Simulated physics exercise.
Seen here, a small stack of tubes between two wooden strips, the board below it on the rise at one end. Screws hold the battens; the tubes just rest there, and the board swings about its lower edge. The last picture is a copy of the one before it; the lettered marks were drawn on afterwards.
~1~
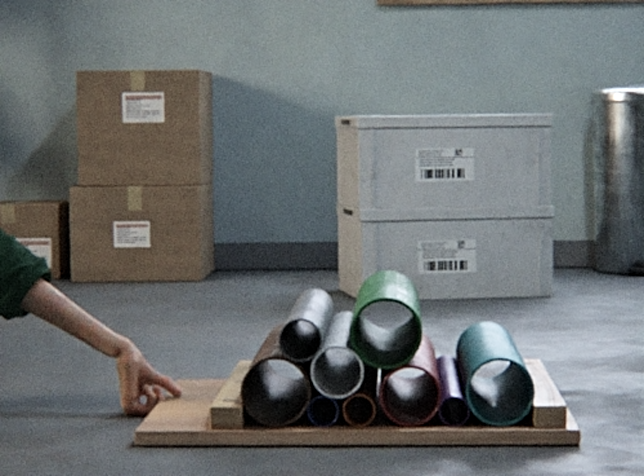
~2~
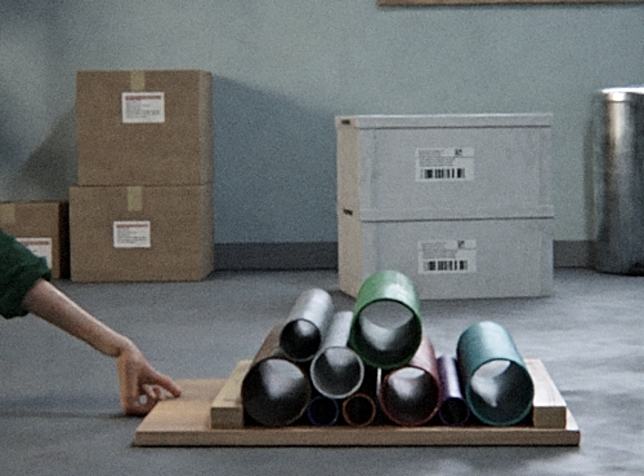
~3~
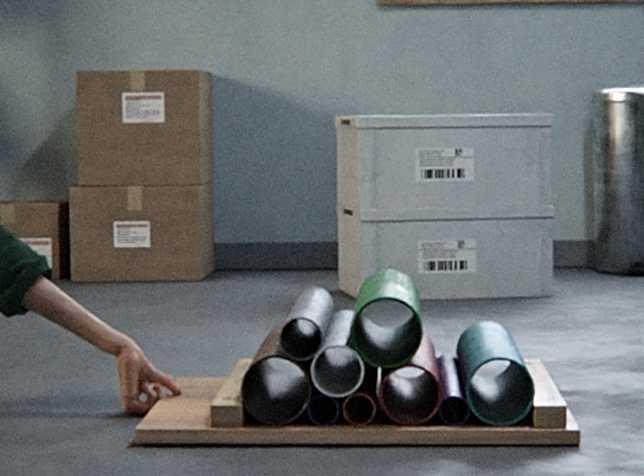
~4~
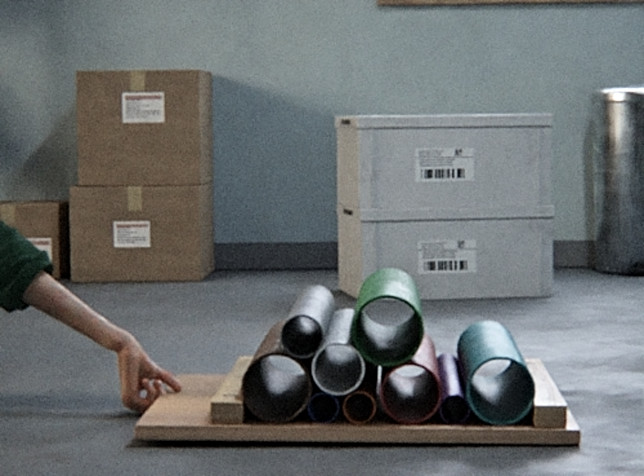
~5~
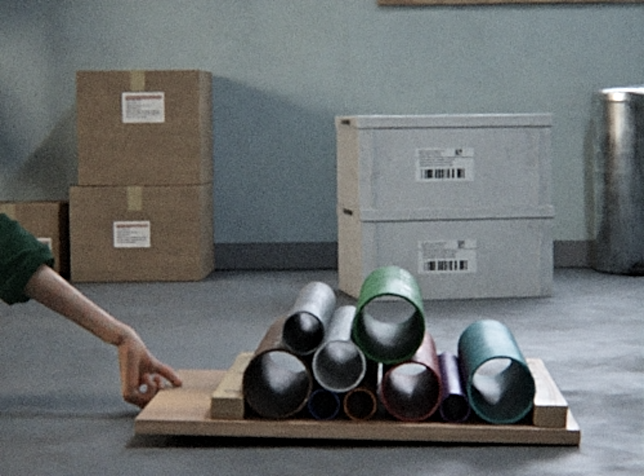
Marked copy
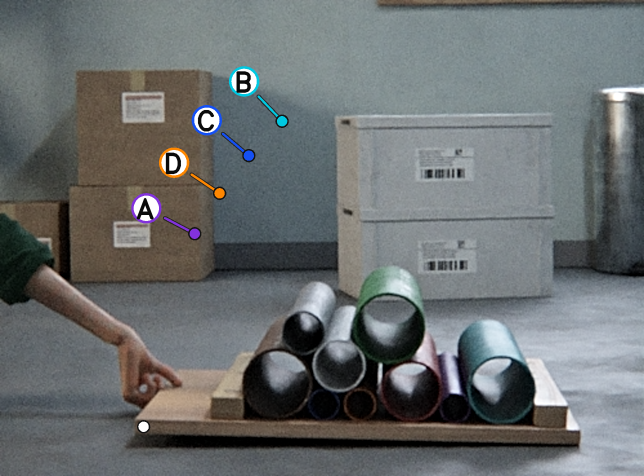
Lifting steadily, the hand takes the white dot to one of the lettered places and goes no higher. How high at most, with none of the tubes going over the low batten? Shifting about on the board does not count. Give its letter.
Stop at C.
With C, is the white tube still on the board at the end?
The white tube: Yes.
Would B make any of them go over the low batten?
At B: Yes.
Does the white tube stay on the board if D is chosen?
Yes, with D.
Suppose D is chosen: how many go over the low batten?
At D the number is none.
On the copy, A at (195, 234); B at (282, 121); C at (249, 156); D at (220, 193); the white dot at (144, 426).
On C. First, board at 21°.
Then, board at 40°.
Finally, board at 41°, none over the low batten.
By contrast, A none over the low batten; B five over the low batten; D none over the low batten.
